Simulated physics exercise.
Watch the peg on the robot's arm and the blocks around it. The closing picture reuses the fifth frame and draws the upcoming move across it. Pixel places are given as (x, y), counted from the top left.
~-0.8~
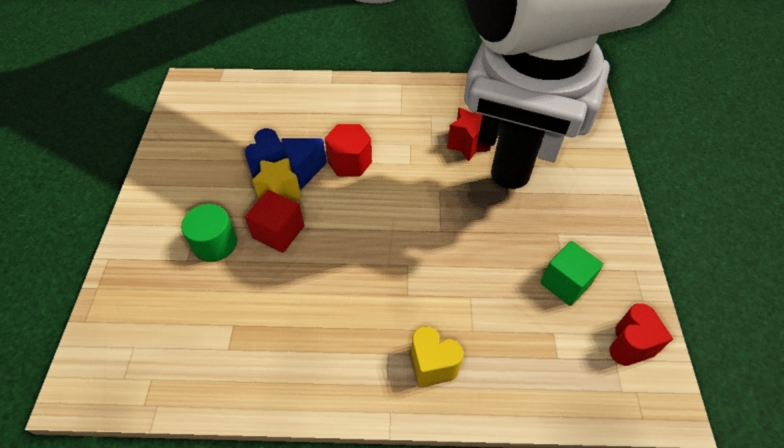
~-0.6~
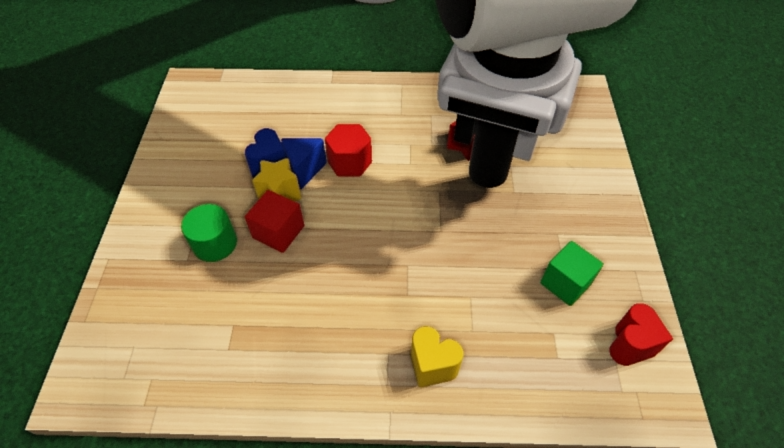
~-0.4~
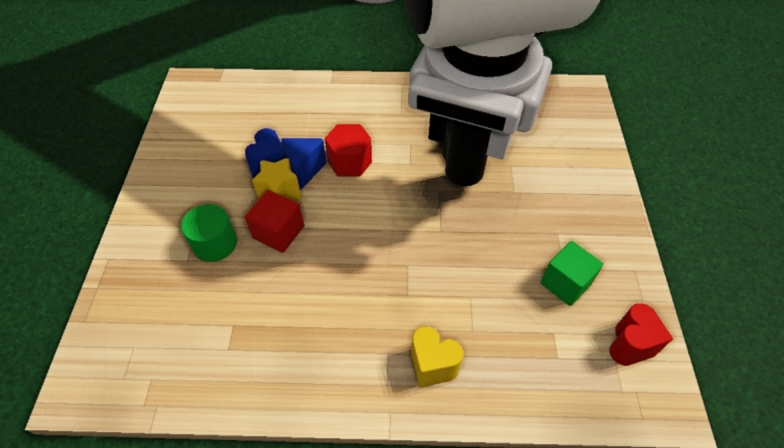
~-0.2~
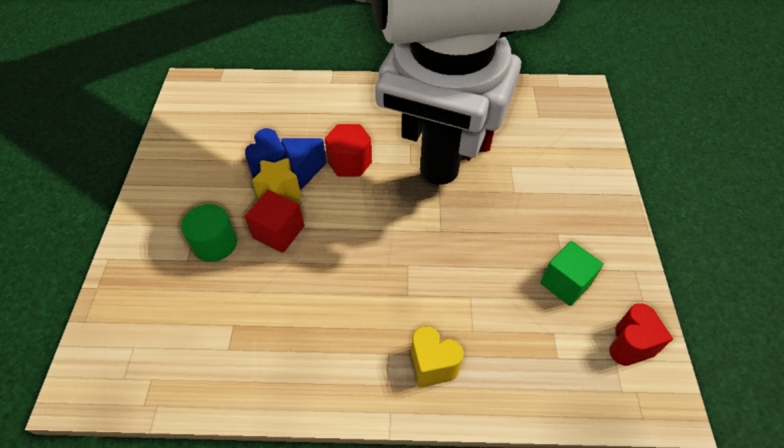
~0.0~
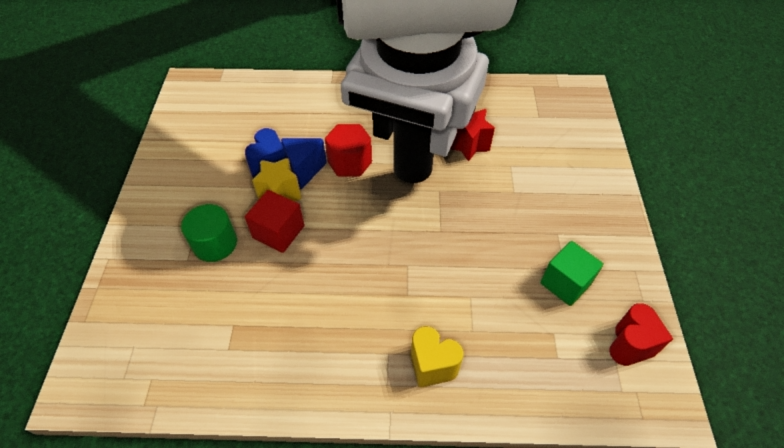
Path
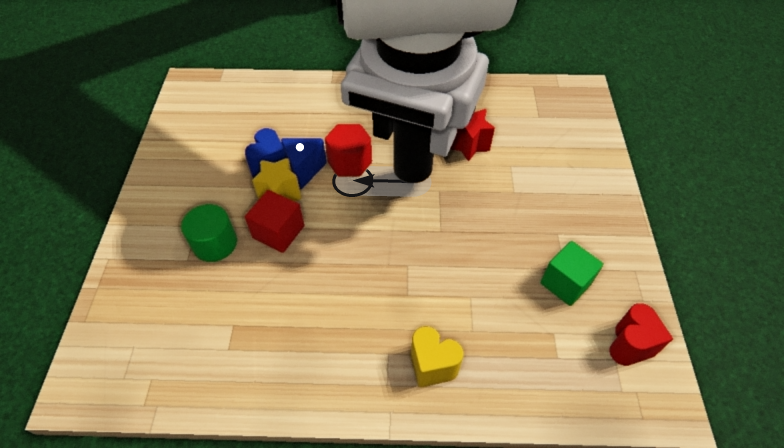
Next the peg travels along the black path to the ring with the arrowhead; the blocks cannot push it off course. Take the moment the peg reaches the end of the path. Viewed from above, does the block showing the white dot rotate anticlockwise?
I believe so.
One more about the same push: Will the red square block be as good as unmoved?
Going by the path, yes.
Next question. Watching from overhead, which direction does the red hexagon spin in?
Turns clockwise.
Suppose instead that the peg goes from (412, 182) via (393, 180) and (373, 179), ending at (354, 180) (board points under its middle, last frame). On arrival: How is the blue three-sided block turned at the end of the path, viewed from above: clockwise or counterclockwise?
That block twists counter-clockwise.
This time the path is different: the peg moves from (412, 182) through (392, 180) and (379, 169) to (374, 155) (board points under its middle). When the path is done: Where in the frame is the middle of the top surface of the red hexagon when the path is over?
At the end it should sit near (334, 123).
Path on the board, from (412, 182) to (353, 181); the dot is on the blue three-sided block.
What follows on the original path. Halfway along, peg at (382, 168); nothing pushed yet.
At the end, peg at (352, 168); blue heart block at (258, 145); red square block in place; yellow star block in place; blue three-sided block at (298, 142), turned 30° anticlockwise; red hexagon at (334, 131), turned 35° clockwise.
